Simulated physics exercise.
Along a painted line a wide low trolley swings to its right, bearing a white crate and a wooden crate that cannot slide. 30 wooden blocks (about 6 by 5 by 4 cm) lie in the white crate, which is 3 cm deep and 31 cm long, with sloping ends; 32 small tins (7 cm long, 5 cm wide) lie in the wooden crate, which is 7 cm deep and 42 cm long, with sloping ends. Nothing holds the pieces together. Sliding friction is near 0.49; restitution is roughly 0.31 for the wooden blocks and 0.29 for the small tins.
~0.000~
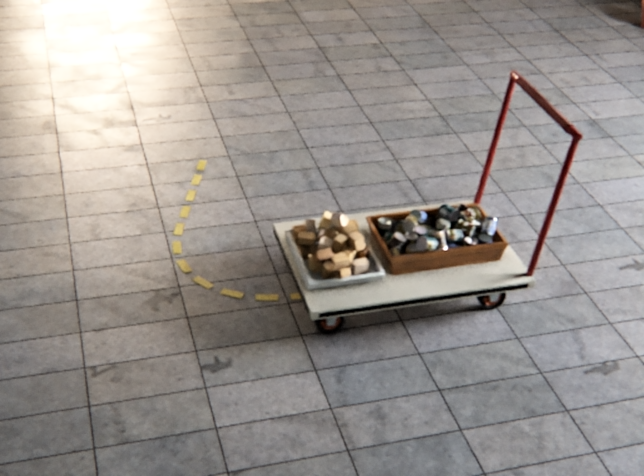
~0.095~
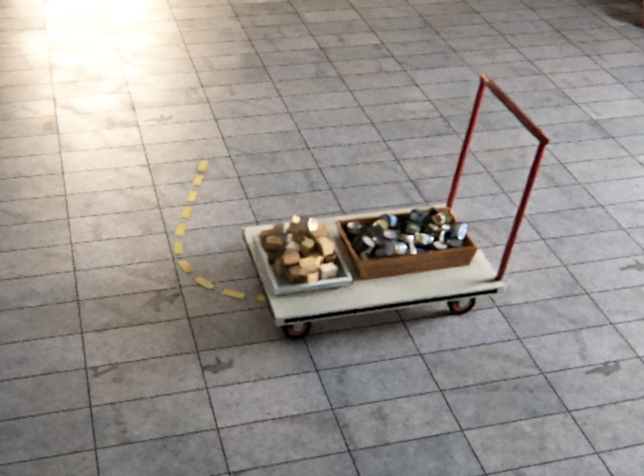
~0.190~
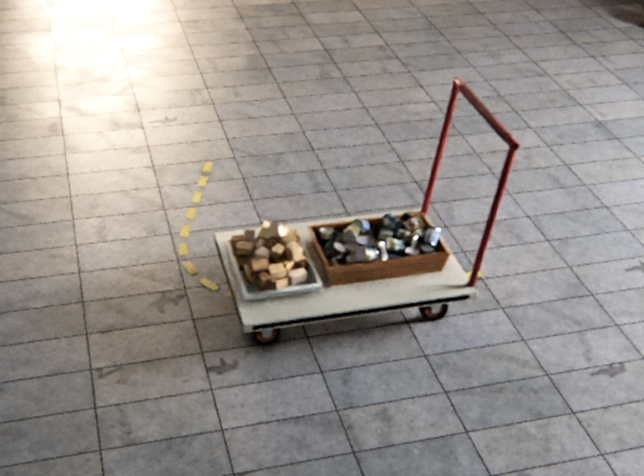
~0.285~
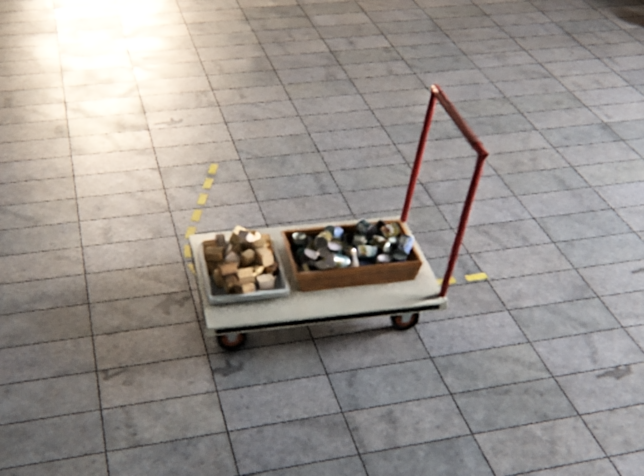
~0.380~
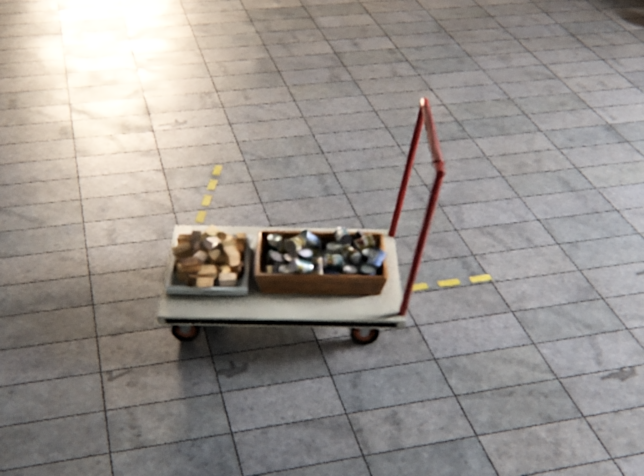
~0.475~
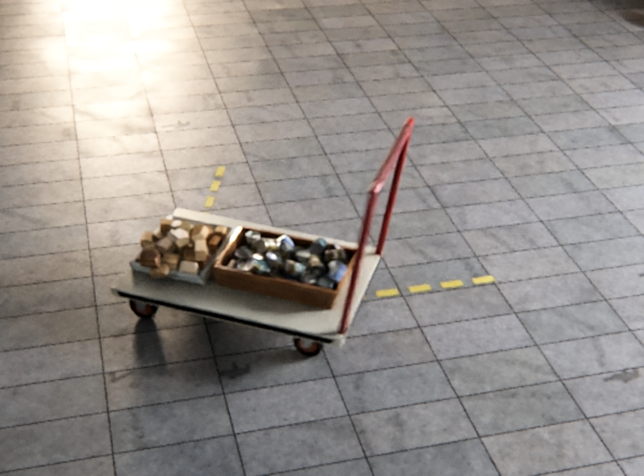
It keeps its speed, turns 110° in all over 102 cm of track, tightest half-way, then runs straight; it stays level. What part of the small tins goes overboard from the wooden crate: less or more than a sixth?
Less than a sixth of the small tins leave the wooden crate.
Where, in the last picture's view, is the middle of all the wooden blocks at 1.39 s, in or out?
Around (220, 96).
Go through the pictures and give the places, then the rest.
In the first picture (we follow the rim corner now nearest the camera; the camera pans a little), wooden crate at (392, 257); white crate at (310, 282); turned 0°, 0 cm rolled; nothing out yet.
In the second picture, wooden crate at (360, 262); white crate at (276, 287); turned 0°, 13 cm rolled.
In the third picture, wooden crate at (330, 268); white crate at (245, 293); turned 0°, 27 cm rolled.
In the fourth picture, wooden crate at (298, 273); white crate at (210, 296); turned 3°, 40 cm rolled.
In the fifth picture, wooden crate at (258, 274); white crate at (168, 286); turned 14°, 54 cm rolled.
In the sixth picture, wooden crate at (215, 266); white crate at (132, 261); turned 32°, 67 cm rolled; 2 out, the lowest block at (159, 271).
After 0.58 s, 5 of 30 out of the white crate and 0 of 32 out of the wooden crate.
After 0.72 s, 9 of 30 out of the white crate and 0 of 32 out of the wooden crate.
After 0.94 s, 9 of 30 out of the white crate and 1 of 32 out of the wooden crate.
Outcome (at 1.39 s), 9 of 30 out of the white crate and 1 of 32 out of the wooden crate. Asked share, 1 of 32, 3 per cent.
